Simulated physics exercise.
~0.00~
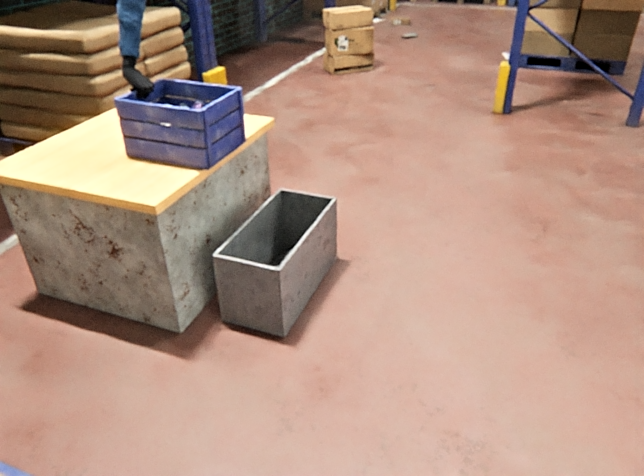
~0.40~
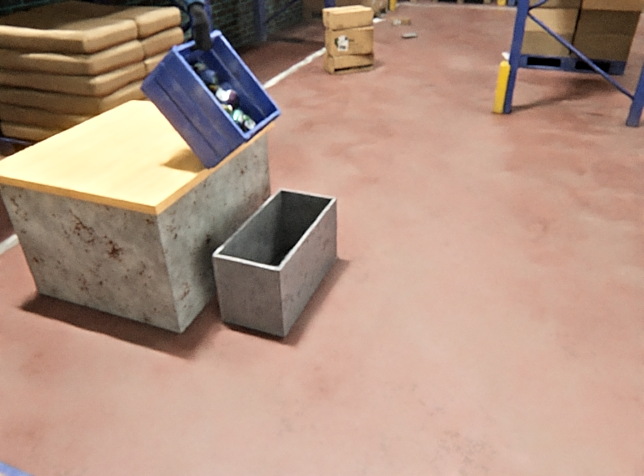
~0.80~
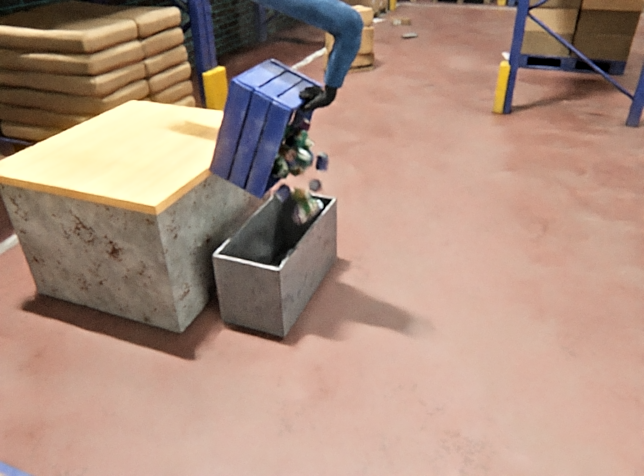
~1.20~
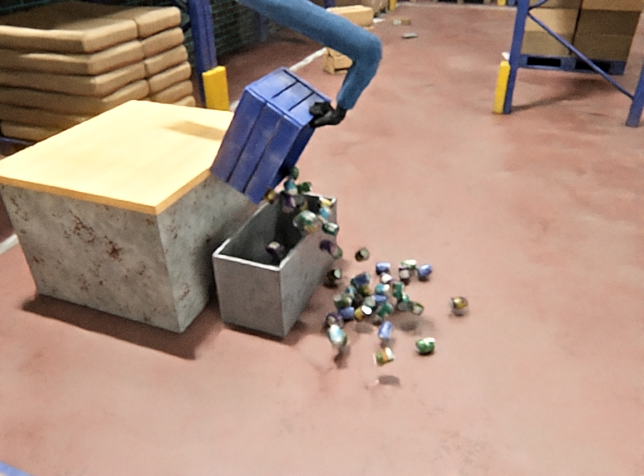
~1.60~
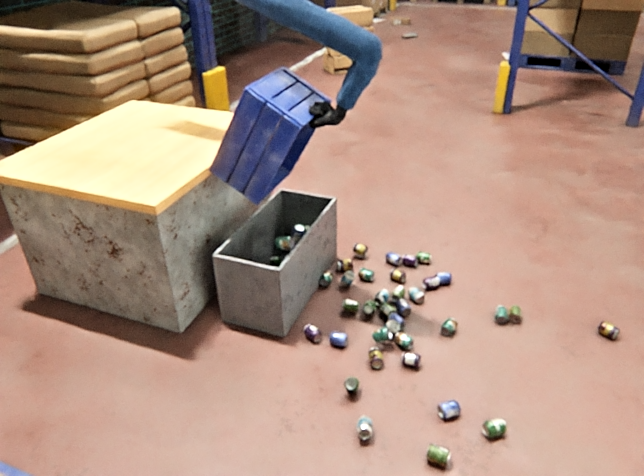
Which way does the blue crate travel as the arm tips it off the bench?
The blue crate moves to the right, toward the grey trough beside the bench.
